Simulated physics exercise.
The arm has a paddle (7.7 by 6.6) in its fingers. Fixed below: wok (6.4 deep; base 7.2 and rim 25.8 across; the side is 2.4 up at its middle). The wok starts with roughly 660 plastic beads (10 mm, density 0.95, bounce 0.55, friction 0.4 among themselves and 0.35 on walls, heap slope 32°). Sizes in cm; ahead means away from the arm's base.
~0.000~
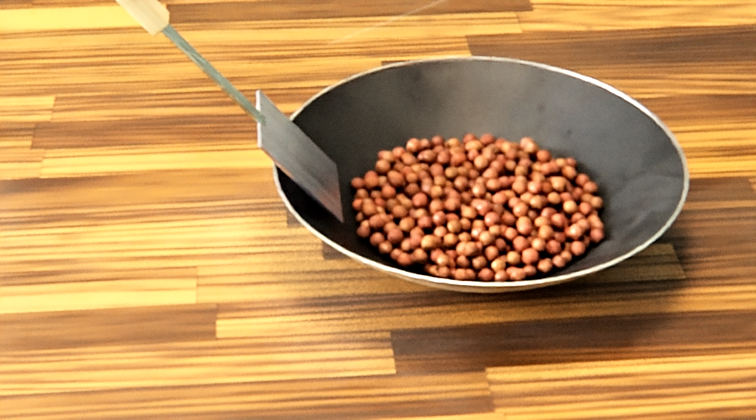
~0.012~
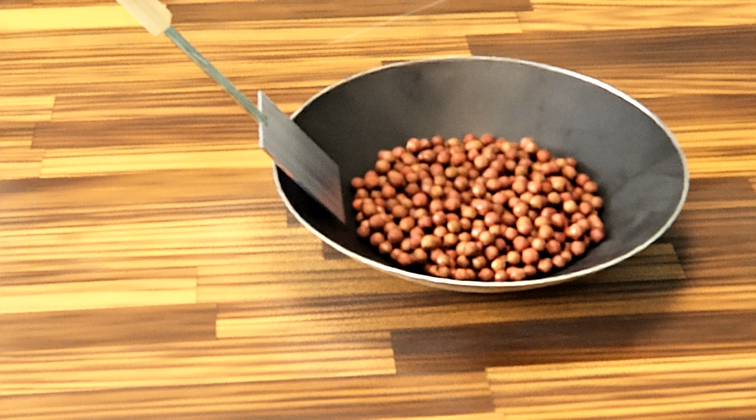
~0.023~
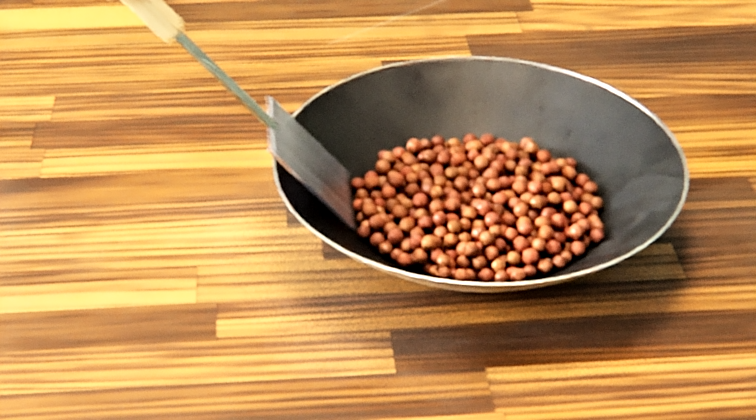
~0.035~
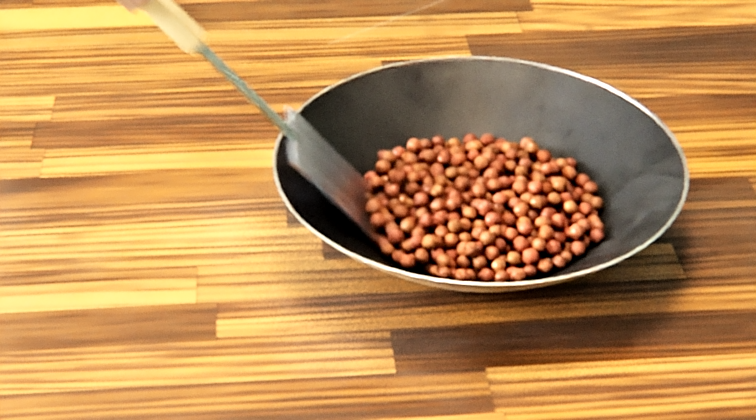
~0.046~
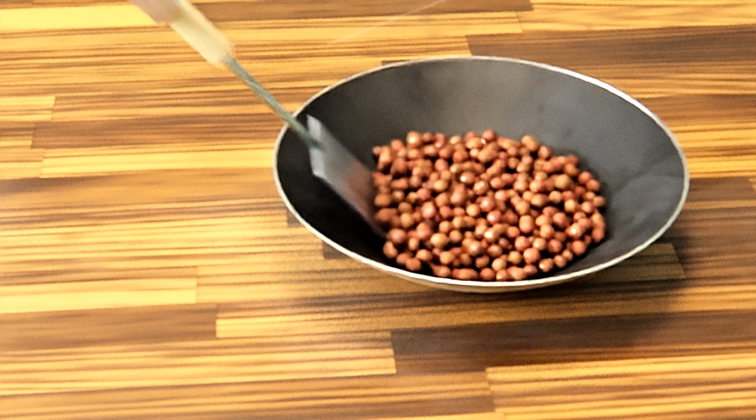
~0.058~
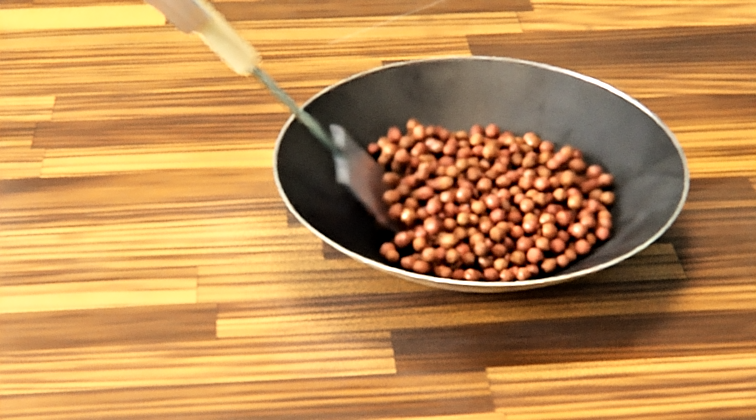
In this clip, a metal paddle with a pale handle rests at the left side of a dark wok of reddish-brown beads on a striped wooden surface, then slides rightward into the pile, pushing the beads slightly right and upward.
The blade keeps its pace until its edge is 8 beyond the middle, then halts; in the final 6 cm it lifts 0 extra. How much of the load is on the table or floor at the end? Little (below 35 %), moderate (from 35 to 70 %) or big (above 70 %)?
Share on the table or floor: Moderate (from 35 to 70 %).
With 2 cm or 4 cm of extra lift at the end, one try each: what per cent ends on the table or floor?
Some 45 and 40 per cent.
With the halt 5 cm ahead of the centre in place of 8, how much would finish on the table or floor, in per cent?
In that case some 25 per cent.
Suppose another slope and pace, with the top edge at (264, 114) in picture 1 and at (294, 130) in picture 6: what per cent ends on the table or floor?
About 10 per cent.
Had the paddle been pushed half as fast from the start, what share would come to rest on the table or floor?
Then about 20 per cent.
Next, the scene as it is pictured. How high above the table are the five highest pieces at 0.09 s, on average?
About 6 cm.
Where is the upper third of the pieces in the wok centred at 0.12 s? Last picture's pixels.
Around (543, 166).
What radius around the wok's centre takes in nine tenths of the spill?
About 65 cm.
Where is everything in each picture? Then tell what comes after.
The paddle top edge at (259, 118), sloping 51°; upper third of the load around (474, 195), from x 360 to 595, top at y 140; 658 in the wok, in the first frame.
The paddle top edge at (261, 118), sloping 51°; upper third of the load around (474, 195), from x 360 to 595, top at y 140, in the second frame.
The paddle top edge at (271, 124), sloping 51°; upper third of the load around (474, 195), from x 360 to 595, top at y 140, in the third frame.
The paddle top edge at (291, 134), sloping 51°; upper third of the load around (474, 196), from x 365 to 595, top at y 140, in the fourth frame.
The paddle top edge at (315, 145), sloping 51°; upper third of the load around (476, 190), from x 370 to 600, top at y 135, in the fifth frame.
The paddle top edge at (340, 153), sloping 51°; upper third of the load around (478, 185), from x 375 to 605, top at y 125; 658 in the wok, in the sixth frame.
After 0.09 s, sloping 51°, highest piece 7 above the table; 658 in the wok.
After 0.12 s, sloping 51°, highest piece 8 above the table; 658 in the wok.
After 0.33 s, sloping 51°, highest piece 11 above the table; 342 in the wok, 88 on the table or floor, 228 on the blade or in flight.
After 1.38 s, sloping 51°, highest piece 6 above the table; 341 in the wok, 317 on the table or floor.
In the end, 341 in the wok, 317 on the table or floor. That is 48 % on the table or floor.
